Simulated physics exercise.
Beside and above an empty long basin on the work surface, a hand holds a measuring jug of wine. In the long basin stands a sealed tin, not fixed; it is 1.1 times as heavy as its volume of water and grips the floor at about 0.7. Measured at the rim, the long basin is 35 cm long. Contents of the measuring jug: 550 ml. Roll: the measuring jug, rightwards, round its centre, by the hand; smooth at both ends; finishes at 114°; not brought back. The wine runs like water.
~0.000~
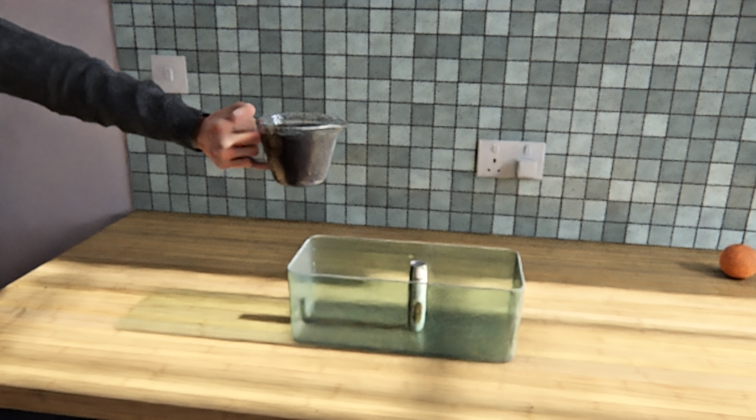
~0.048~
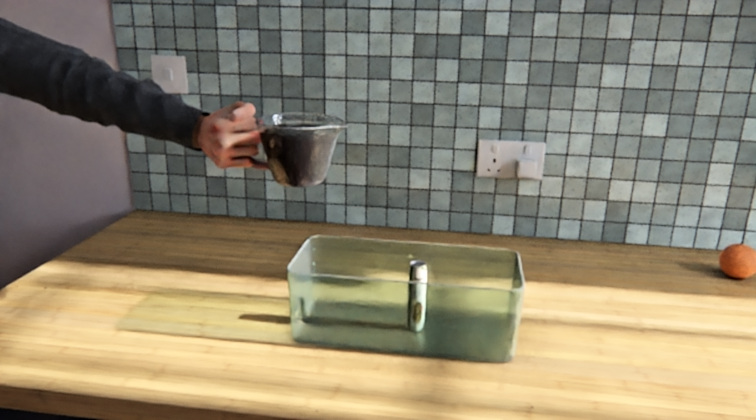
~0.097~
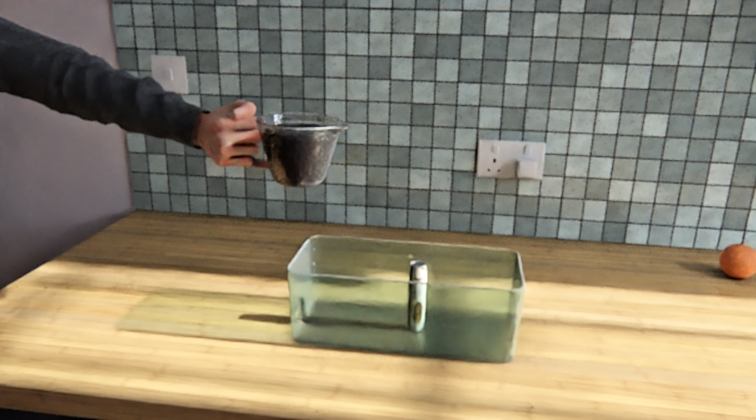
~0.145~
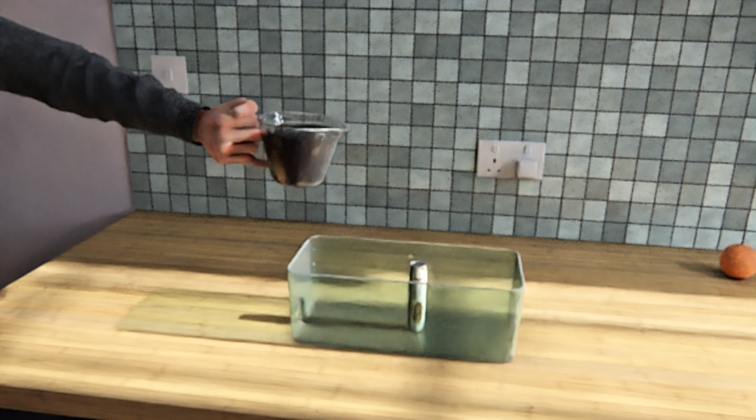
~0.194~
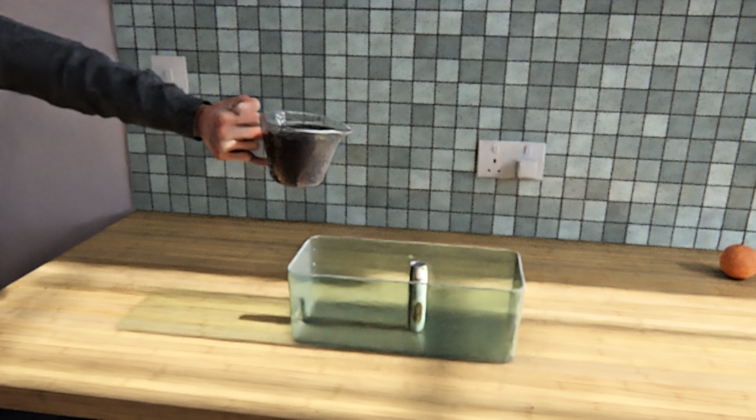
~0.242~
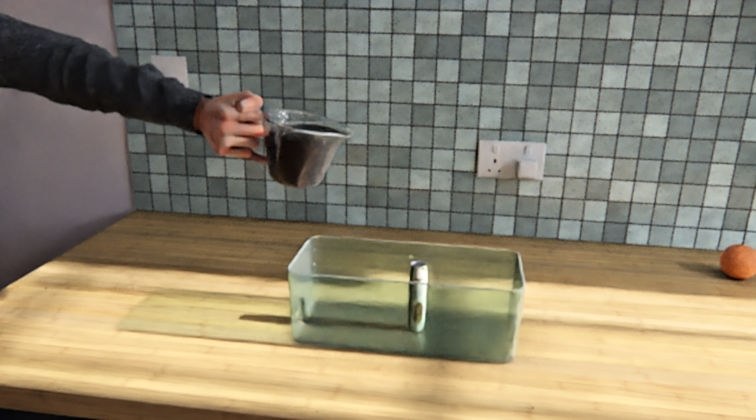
A hand holds a measuring jug of dark wine level above and to the left of an empty long basin on a wooden worktop, a small tin standing by the basin. The jug then slowly tilts slightly to the right, its wine staying inside.
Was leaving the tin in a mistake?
No, it keeps its footing.
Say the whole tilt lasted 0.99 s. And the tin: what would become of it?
With that tilt, the tin stays on its base.
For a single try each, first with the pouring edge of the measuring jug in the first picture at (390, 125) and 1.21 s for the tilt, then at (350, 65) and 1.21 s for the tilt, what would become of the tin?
Trial 1 - tin tips; trial 2 - tin tips.
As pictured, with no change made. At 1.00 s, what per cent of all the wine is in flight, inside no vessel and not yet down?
Near 9 in a hundred.
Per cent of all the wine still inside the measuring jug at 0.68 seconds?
56 %.
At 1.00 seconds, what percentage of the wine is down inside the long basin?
Around 88 in a hundred.
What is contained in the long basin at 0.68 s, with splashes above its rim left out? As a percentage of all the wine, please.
Roughly 16 per cent.
After 0.68 s the tilt is 68° and 56 per cent is still to pour; the tin stands where it began.
After 1.00 s the tilt is 106° and 3 per cent is still to pour; the tin stands where it began.
After 1.34 s the tilt is 114° and 0 per cent is still to pour; the tin stands where it began.
After 1.71 s the tilt is 114° and 0 per cent is still to pour; the tin stands where it began.
In the end the tin stands where it began.
